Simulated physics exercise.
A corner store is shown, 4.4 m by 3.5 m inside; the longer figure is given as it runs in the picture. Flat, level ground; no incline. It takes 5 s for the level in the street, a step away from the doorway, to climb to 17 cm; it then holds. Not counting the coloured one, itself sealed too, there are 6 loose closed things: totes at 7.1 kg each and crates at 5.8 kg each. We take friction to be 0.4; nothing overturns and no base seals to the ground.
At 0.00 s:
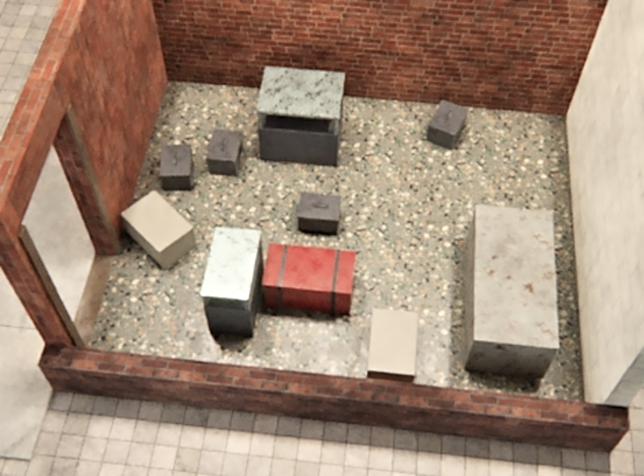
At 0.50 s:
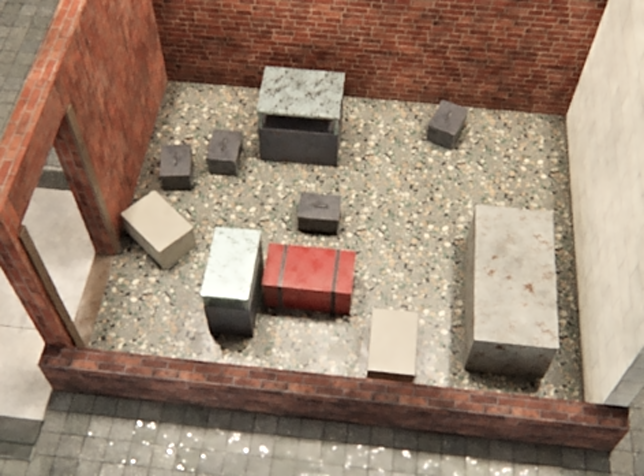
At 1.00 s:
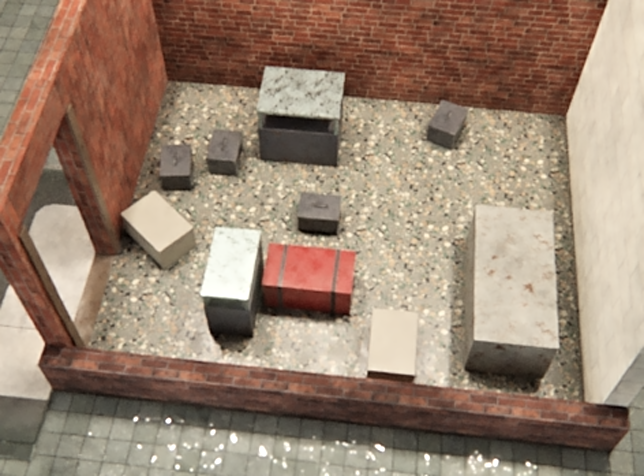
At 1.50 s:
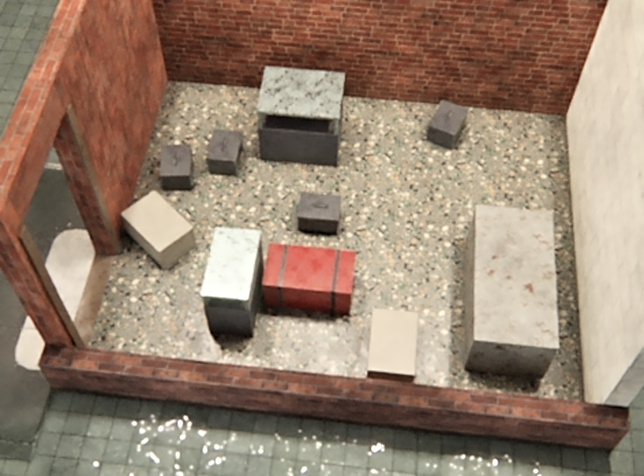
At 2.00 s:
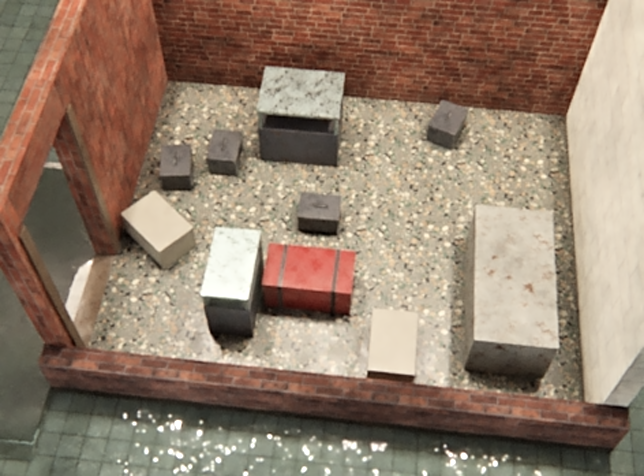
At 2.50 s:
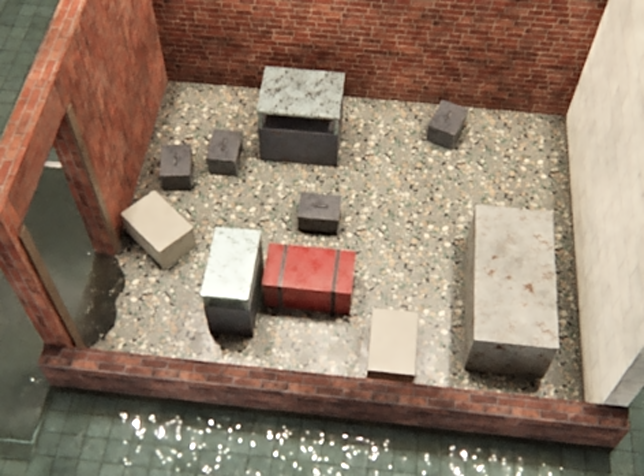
A brick-walled corner store with a pebbled floor and a doorway at the left is seen from high above by a still camera. A red trunk with dark bands sits beside a pale-topped cabinet near the middle, with small dark boxes behind, cream boxes at left and front, and a large grey block at right. Glinting water spreads over the paving outside, deepens to murky green, and edges just inside the doorway, while everything indoors stays still.
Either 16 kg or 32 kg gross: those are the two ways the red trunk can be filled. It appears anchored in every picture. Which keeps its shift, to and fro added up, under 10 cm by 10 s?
I'd say it gets by with the lighter one.
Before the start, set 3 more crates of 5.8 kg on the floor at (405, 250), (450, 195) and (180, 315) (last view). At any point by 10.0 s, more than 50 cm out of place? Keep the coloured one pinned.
Spot one stays inside, spot two crosses the limit, spot three crosses the limit.
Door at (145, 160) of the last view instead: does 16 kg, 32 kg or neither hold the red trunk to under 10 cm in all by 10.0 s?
Lab note: Upper mass required.
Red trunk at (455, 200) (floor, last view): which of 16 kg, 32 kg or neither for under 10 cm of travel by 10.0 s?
Only the larger holds.
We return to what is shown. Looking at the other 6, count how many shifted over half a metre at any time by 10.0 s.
The count comes to 1.
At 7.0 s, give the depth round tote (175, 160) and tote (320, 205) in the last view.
Roughly 2 and 2 cm.
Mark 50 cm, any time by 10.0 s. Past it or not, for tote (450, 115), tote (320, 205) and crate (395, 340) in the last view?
Results in sequence: Threshold not reached; threshold not reached; threshold exceeded.
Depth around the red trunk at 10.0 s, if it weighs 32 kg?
Depth: Approx. 3 cm.
After 3.5 s the red trunk would be 0 cm from its start with 16 kg and 0 cm from its start with 32 kg; 0 cm of water round it then.
After 4.5 s the red trunk would be 0 cm from its start with 16 kg and 0 cm from its start with 32 kg; 0 cm of water round it then.
After 7.0 s the red trunk would be 0 cm from its start with 16 kg and 0 cm from its start with 32 kg; 2 cm of water round it then.
After 10.0 s the red trunk would be 0 cm from its start with 16 kg and 0 cm from its start with 32 kg; 3 cm of water round it then.
